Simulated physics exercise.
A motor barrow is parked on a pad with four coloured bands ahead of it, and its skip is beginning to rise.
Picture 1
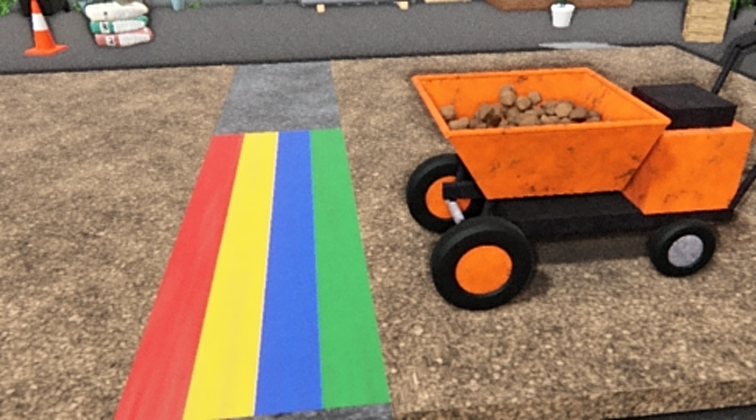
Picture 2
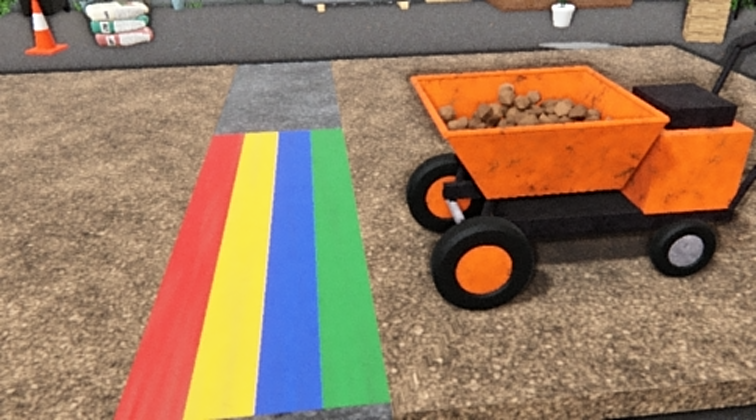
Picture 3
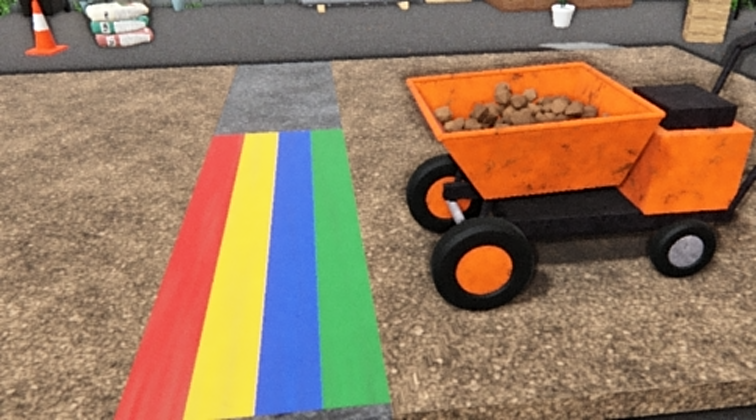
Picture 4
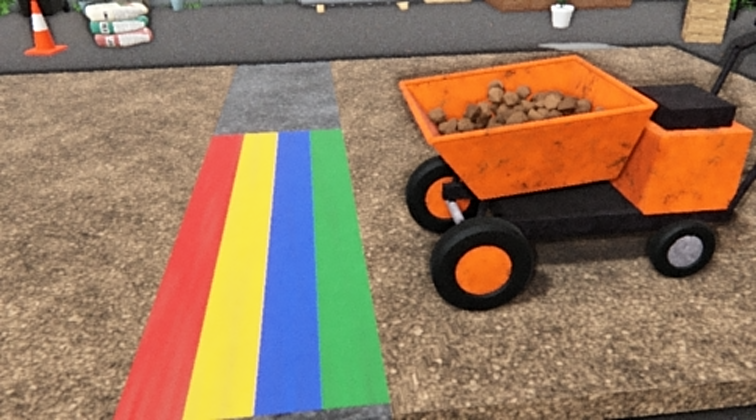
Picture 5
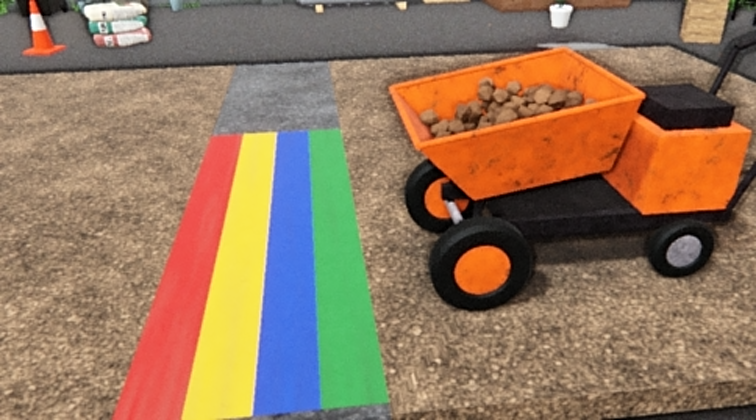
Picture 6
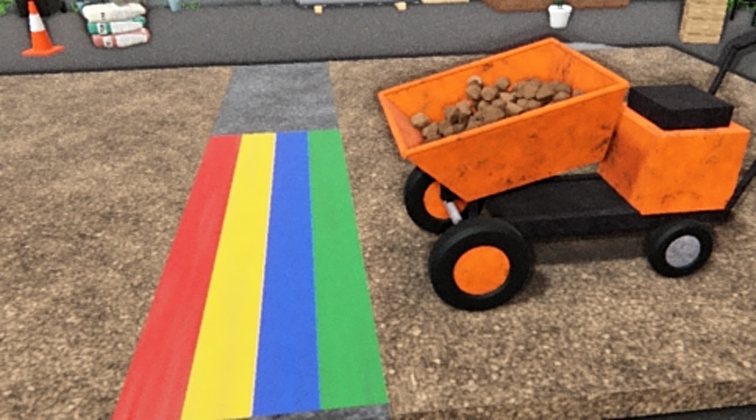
To begin with, an orange motor barrow loaded with brown clods stands still on rough ground, its skip level, to the right of red, yellow, blue and green bands. The skip then begins to tilt, its back rising and its front lip shifting left and slightly down, until it is clearly slanted, still loaded.
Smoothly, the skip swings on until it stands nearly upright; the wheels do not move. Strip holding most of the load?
Blue.
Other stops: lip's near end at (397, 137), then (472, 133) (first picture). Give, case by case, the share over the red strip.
Roughly 10 per cent, and 0 per cent.
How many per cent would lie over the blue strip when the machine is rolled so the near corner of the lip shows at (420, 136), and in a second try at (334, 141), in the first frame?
Roughly 30 and 0 percent respectively.
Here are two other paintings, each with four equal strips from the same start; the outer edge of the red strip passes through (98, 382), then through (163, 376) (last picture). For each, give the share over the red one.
The first gives around 0 %, the second around 10 %.
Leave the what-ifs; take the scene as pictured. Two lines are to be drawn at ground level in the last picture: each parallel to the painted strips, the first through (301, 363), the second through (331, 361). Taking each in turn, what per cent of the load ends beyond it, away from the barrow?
Estimate, first then second: 50 %, 70 %.
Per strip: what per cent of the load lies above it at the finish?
Green strip = 10 %; blue strip = 40 %; yellow strip = 15 %; red strip = 5 %.
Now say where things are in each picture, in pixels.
In the first frame, lip of the skip (448, 135), level; top of the load (523, 122), clay clods; green strip (351, 352); blue strip (289, 358); yellow strip (227, 363); red strip (163, 369).
In the second frame, lip of the skip (447, 135), level; top of the load (522, 121).
In the third frame, lip of the skip (441, 138), tipped barely; top of the load (542, 121).
In the fourth frame, lip of the skip (431, 141), tipped a little; top of the load (535, 117).
In the fifth frame, lip of the skip (419, 147), tipped a little; top of the load (544, 114).
In the sixth frame, lip of the skip (405, 154), tipped clearly; top of the load (531, 91); green strip (349, 353); blue strip (287, 359); yellow strip (224, 364); red strip (160, 370).
Just after the last frame, skip tipped steeply; every one in the skip.
A moment on, skip tipped right over; almost all in the skip; just a few over the green strip; just a few over the blue strip.
Further on, skip tipped right over; roughly half in the skip; about a tenth over the green strip; roughly a third over the blue strip; about a tenth over the yellow strip; just a few over the red strip; just a few off the paint.
When it is over, skip tipped right over; roughly a quarter in the skip; about a tenth over the green strip; roughly a third over the blue strip; roughly a quarter over the yellow strip; just a few over the red strip; just a few off the paint.
